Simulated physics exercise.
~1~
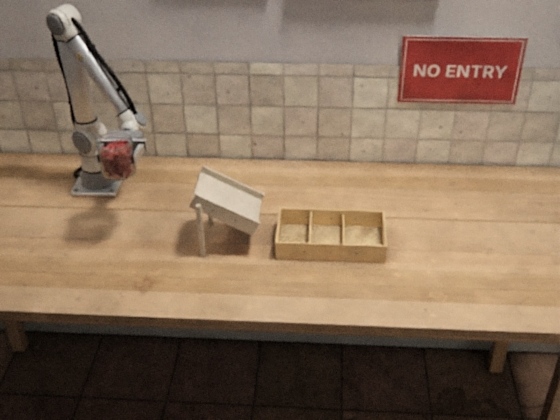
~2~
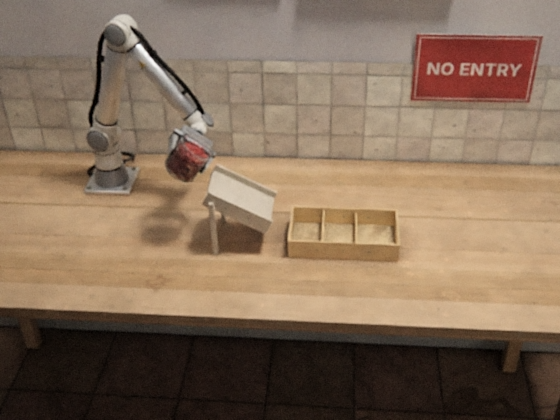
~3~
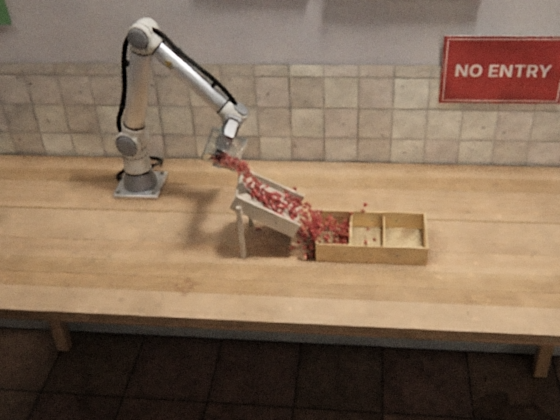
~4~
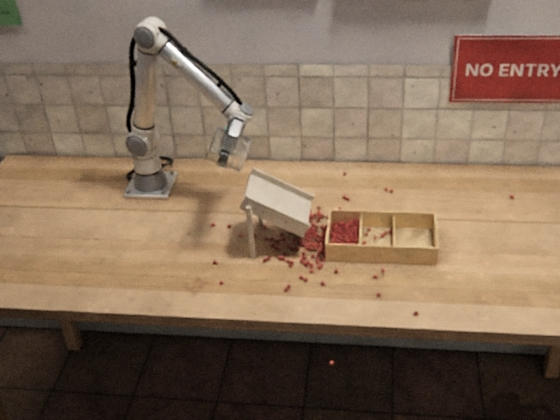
A robotic arm on a wooden table swings a tumbler of red beads to the right and tips it over a pale sloping chute, spilling them toward a divided wooden tray, where many settle in the left compartment while others lie scattered across the table.
